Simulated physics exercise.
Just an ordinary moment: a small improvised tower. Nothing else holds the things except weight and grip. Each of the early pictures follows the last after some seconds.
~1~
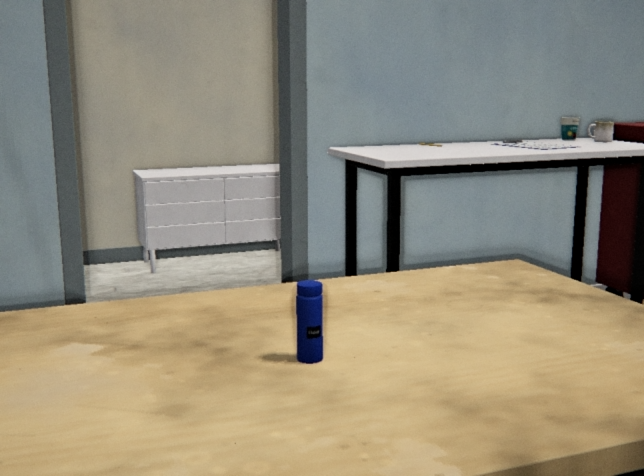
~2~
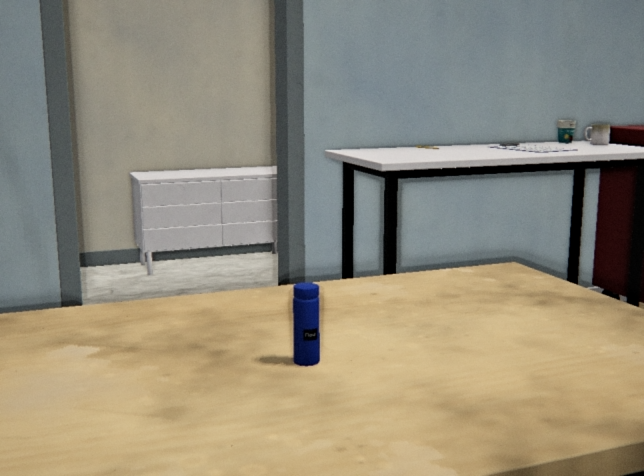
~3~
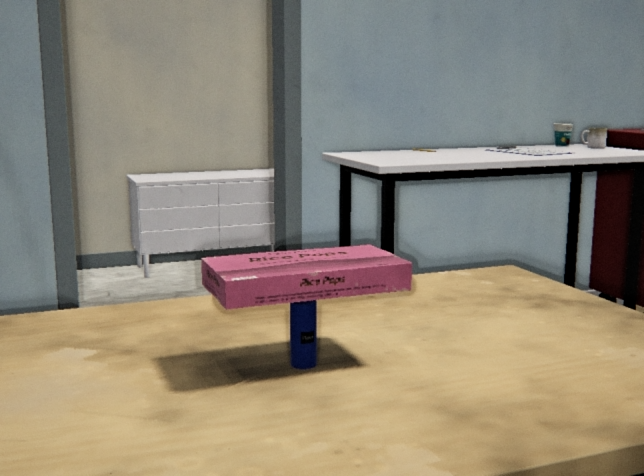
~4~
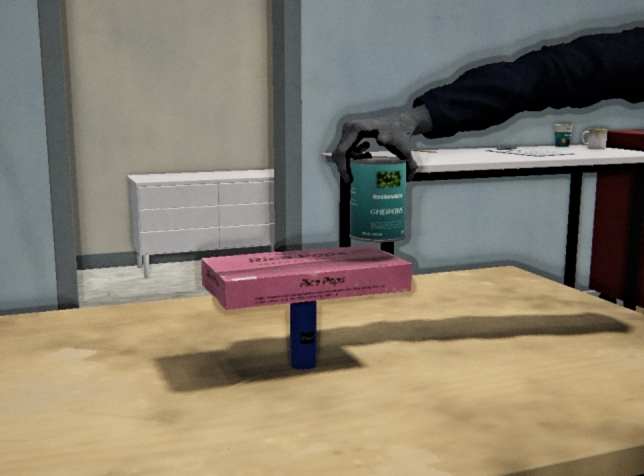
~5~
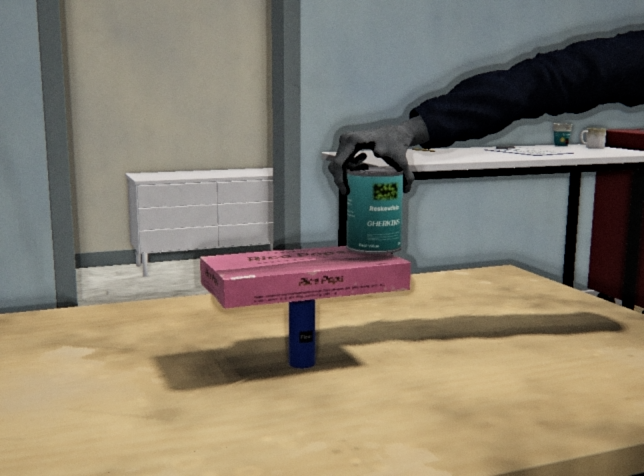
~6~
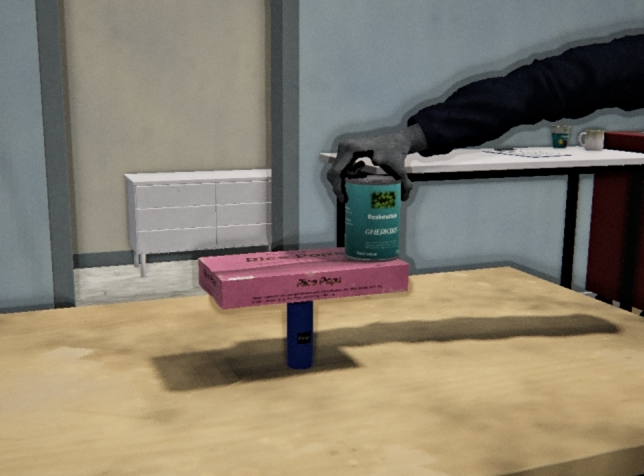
A gloved hand lowers a turquoise tin onto the right side of a pink packet atop a blue bottle.
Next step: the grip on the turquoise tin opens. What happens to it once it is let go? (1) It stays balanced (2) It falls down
Answer: 2.
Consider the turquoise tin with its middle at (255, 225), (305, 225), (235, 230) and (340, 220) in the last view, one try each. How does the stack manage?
So, first go it comes down, second go it stays put, third go it comes down, fourth go it comes down.
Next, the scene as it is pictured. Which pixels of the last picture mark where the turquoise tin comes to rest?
It finishes at about (507, 311).
Then, 0.40 s on from there, turquoise tin now fallen; pink packet turned 68° from how it was put.
Then, 0.80 s on from there, pink packet on its side.
Then, 1.70 s on from there, pink packet now fallen.
In the end, fallen, pink packet and turquoise tin; blue shaker unmoved. At the end, from the last picture's camera, turquoise tin near (507, 312). The stack gives way.
